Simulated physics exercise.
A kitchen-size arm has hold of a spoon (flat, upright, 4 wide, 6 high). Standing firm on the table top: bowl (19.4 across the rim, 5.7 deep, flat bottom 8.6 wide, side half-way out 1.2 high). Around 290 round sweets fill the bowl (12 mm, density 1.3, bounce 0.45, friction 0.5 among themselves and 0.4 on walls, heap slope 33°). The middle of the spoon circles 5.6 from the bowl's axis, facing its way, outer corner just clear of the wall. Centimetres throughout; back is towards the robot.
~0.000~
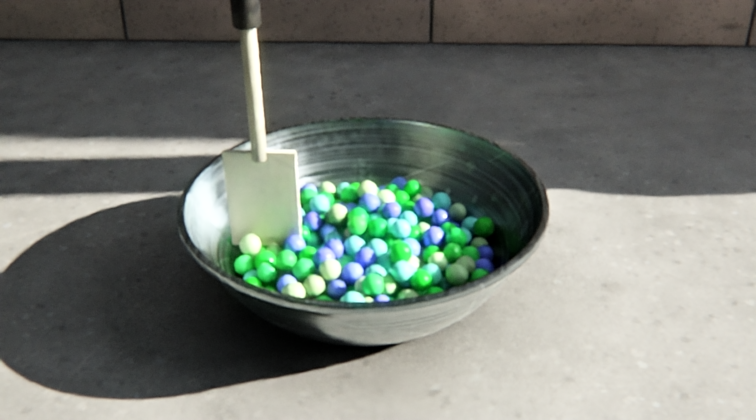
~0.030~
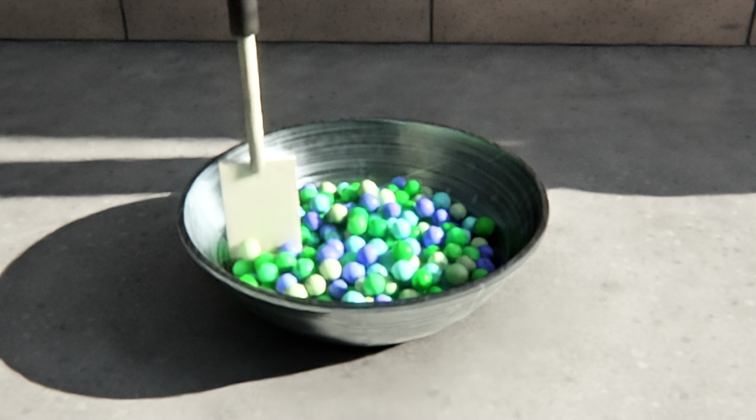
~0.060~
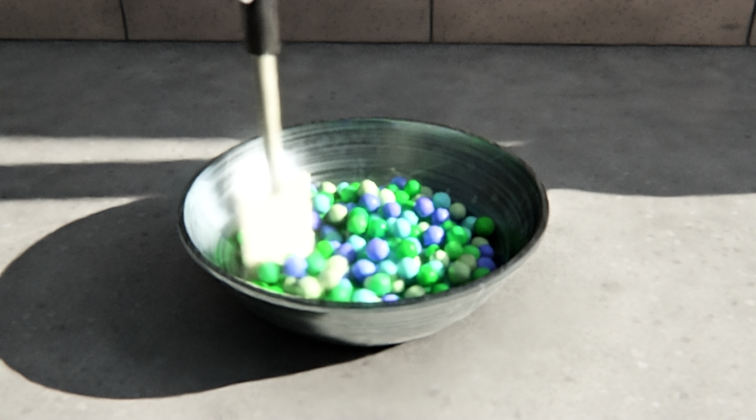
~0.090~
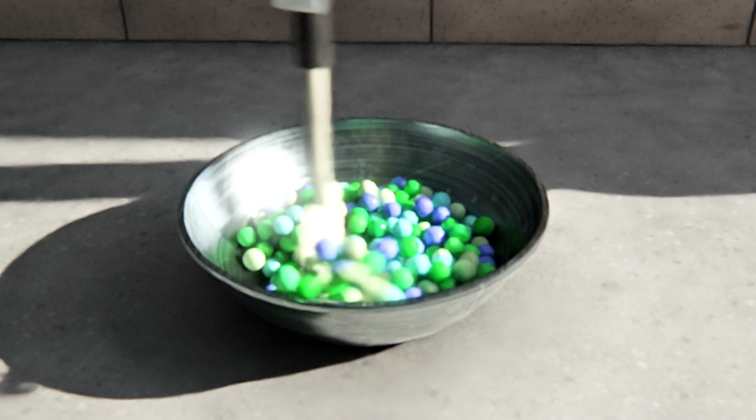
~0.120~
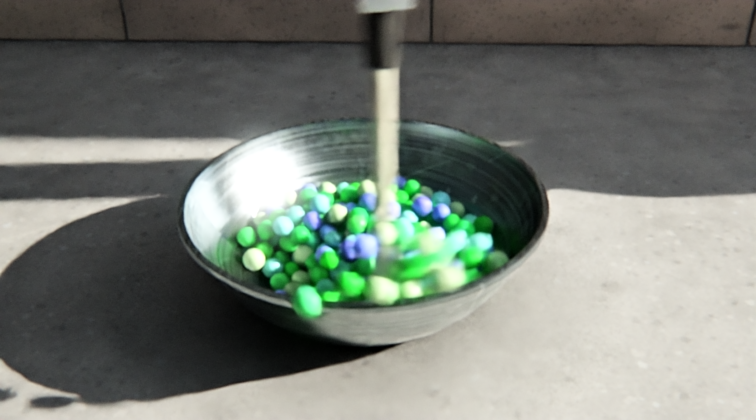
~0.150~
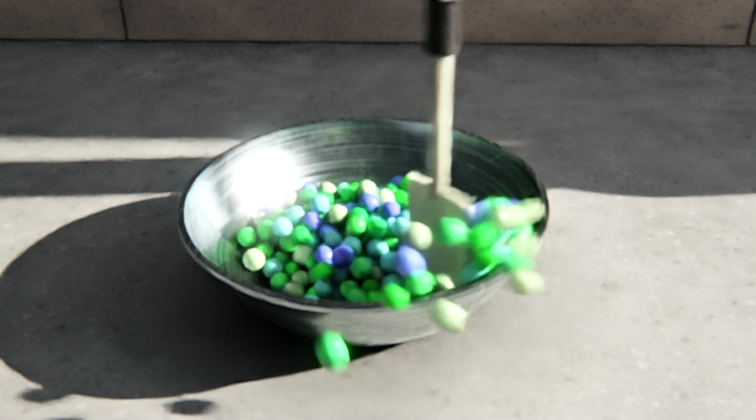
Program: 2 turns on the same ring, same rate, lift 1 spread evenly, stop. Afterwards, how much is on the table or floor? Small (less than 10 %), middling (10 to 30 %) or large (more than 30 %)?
Answer: Large; more than 30 % of the round sweets finish on the table or floor.
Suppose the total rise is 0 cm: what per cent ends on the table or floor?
About 50 per cent.
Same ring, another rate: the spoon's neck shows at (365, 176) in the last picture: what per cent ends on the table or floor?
Some 25 per cent.
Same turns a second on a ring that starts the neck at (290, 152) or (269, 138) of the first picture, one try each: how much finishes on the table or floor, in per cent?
About 35 and 45 per cent.
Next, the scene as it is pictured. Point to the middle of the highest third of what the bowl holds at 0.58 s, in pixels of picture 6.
At about (384, 250).
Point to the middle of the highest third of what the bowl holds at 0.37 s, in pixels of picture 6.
Around (251, 225).
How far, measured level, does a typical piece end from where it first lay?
About 8 cm.
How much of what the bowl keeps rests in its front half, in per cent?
Some 50 per cent.
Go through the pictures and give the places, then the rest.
The spoon neck at (256, 126), 0° round; upper third of the load around (369, 236), from x 245 to 485, top at y 185; 291 in the bowl, in the first frame.
The spoon neck at (255, 135), 12° round; upper third of the load around (367, 238), from x 245 to 485, top at y 185, in the second frame.
The spoon neck at (272, 158), 42° round; upper third of the load around (367, 250), from x 245 to 485, top at y 185, in the third frame.
The spoon neck at (319, 174), 73° round; upper third of the load around (369, 250), from x 245 to 485, top at y 185, in the fourth frame.
The spoon neck at (383, 175), 104° round; upper third of the load around (408, 247), from x 245 to 495, top at y 185; 286 in the bowl, 5 in flight or on the tool, in the fifth frame.
The spoon neck at (439, 160), 136° round; upper third of the load around (435, 236), from x 245 to 520, top at y 185; 281 in the bowl, 10 in flight or on the tool, in the sixth frame.
After 0.37 s, 1° round, highest piece 10 above the table; 223 in the bowl, 37 on the table or floor, 31 in flight or on the tool.
After 0.58 s, 226° round, highest piece 10 above the table; 182 in the bowl, 94 on the table or floor, 15 in flight or on the tool.
After 0.89 s, 0° round, highest piece 4 above the table; 181 in the bowl, 110 on the table or floor.
After 1.59 s, 0° round, highest piece 4 above the table; 181 in the bowl, 110 on the table or floor.
In the end, 181 in the bowl, 110 on the table or floor. That is 38 % on the table or floor.
